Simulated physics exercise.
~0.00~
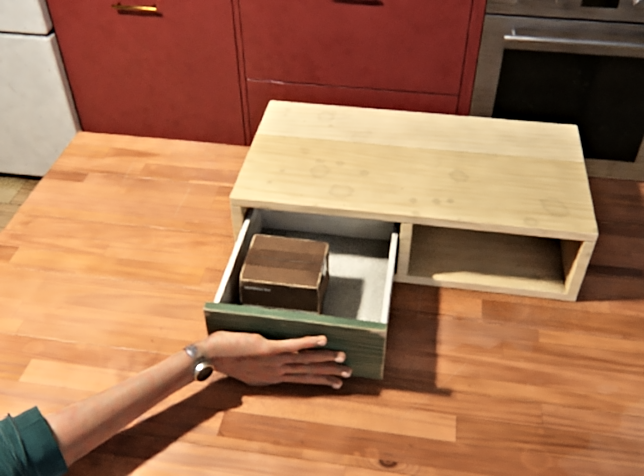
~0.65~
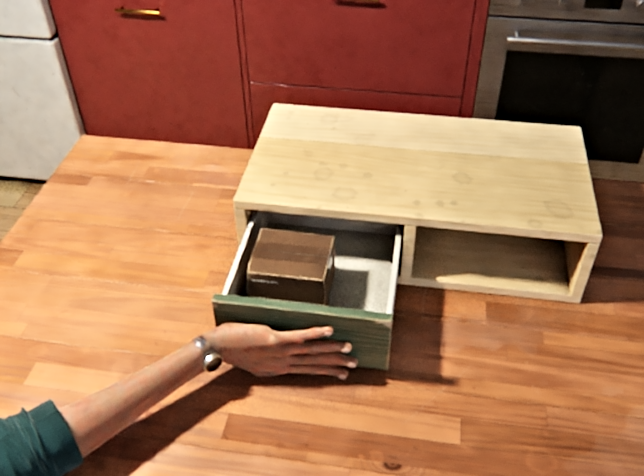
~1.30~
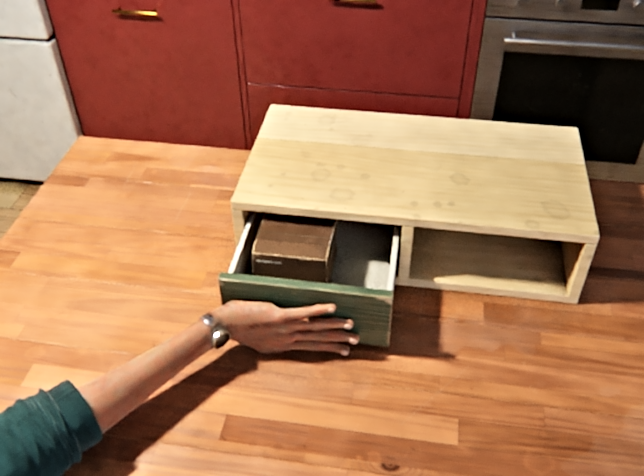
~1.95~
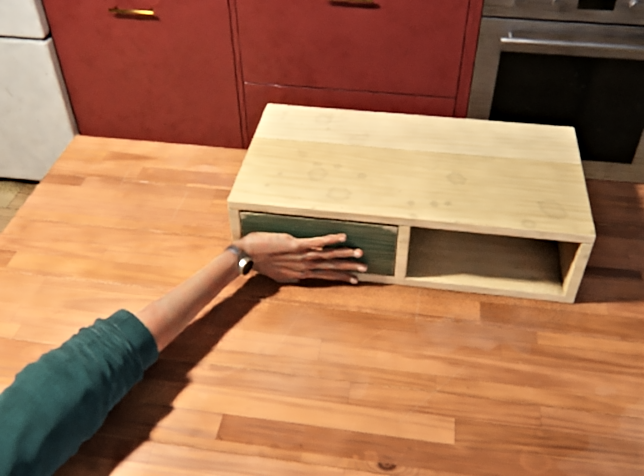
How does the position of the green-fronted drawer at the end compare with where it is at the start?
At the start the drawer sticks out of the chest toward the viewer with the brown box showing inside, and at the end it is pushed all the way in, flush with the chest's front.
On a wooden countertop in a kitchen with red cabinets, a hand pushes the green-fronted drawer of a pale wooden chest inward, carrying a brown box inside it out of view, until the drawer is fully shut with the hand still resting against its front.
